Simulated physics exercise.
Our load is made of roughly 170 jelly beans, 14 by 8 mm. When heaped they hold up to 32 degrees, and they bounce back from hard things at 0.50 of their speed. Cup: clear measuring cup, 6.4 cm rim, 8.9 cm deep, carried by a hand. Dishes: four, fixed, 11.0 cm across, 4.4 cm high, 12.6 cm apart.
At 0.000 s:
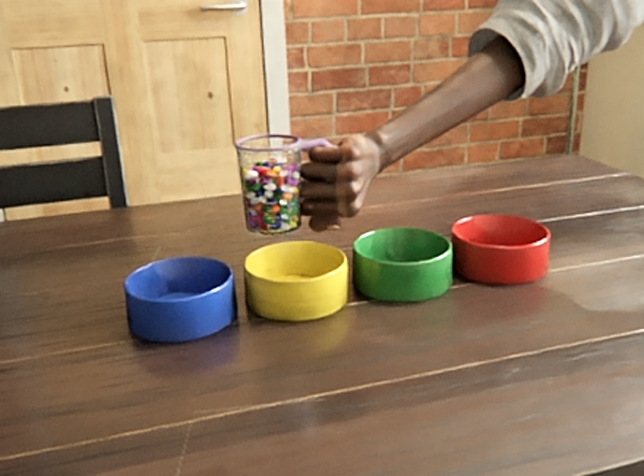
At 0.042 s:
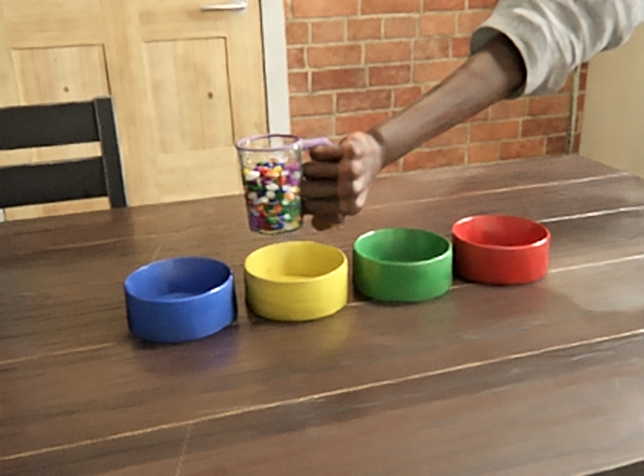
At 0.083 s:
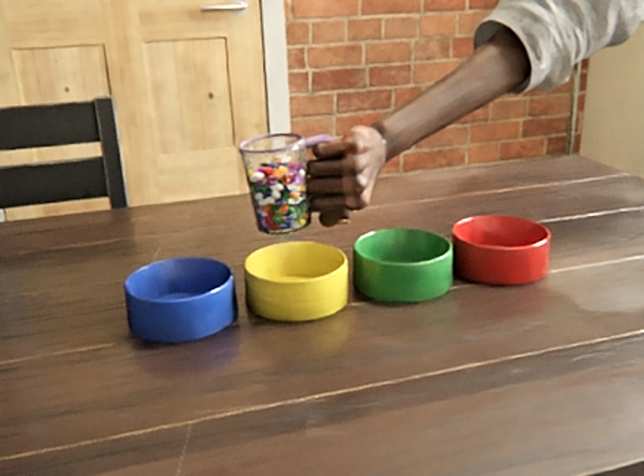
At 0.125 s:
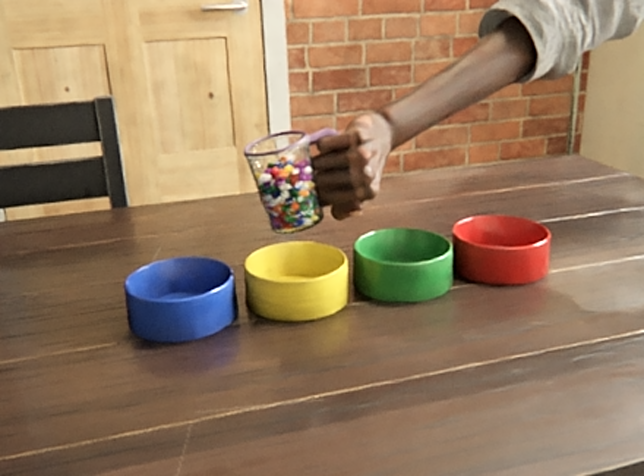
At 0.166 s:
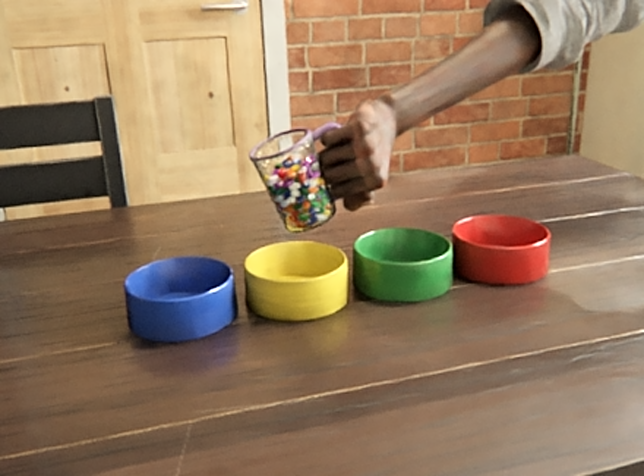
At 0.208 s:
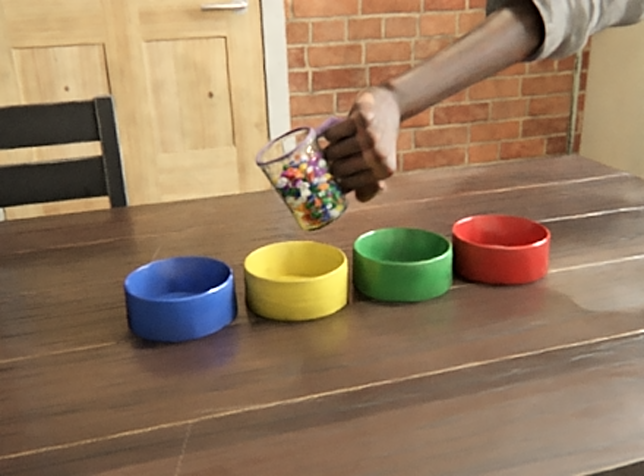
A hand reaching in from the upper right holds a clear measuring cup of multicoloured jelly beans upright, then drifts slightly right while tilting the cup gradually leftward, the beans shifting inside. Below it, blue, yellow, green and red dishes sit in a row from left to right. The still camera looks slightly down on a dark wooden table, with a black chair, wooden doors and brick wall behind.
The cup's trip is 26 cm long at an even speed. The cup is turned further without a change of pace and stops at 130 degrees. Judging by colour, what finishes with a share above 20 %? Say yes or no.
Red dish: No, blue dish: No, green dish: Yes, yellow dish: No, counter: No.
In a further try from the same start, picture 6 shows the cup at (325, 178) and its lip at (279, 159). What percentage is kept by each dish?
The red dish keeps 40, the blue one 0, the green one 20 and the yellow one 0.
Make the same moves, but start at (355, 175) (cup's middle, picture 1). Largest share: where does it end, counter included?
Largest amount ends at red.
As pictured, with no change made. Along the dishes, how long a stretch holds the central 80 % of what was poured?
7 cm, roughly.
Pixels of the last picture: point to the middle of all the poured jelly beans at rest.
Approximately (404, 267) in the last view.
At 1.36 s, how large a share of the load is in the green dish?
About 95 percent.
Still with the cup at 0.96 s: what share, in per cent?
It comes to about 0 percent.
Then, at 0.66 s, tilt 110 degrees; cup holds 90 %, green 5 %.
After 0.96 s, tilt 130 degrees; cup holds 0 %, green 95 %.
After 1.36 s, tilt 130 degrees; cup holds 0 %, green 95 %.
In the end, at 1.7 s, red 0 %, blue 0 %, green 95 %, yellow 0 %, counter 5 %.
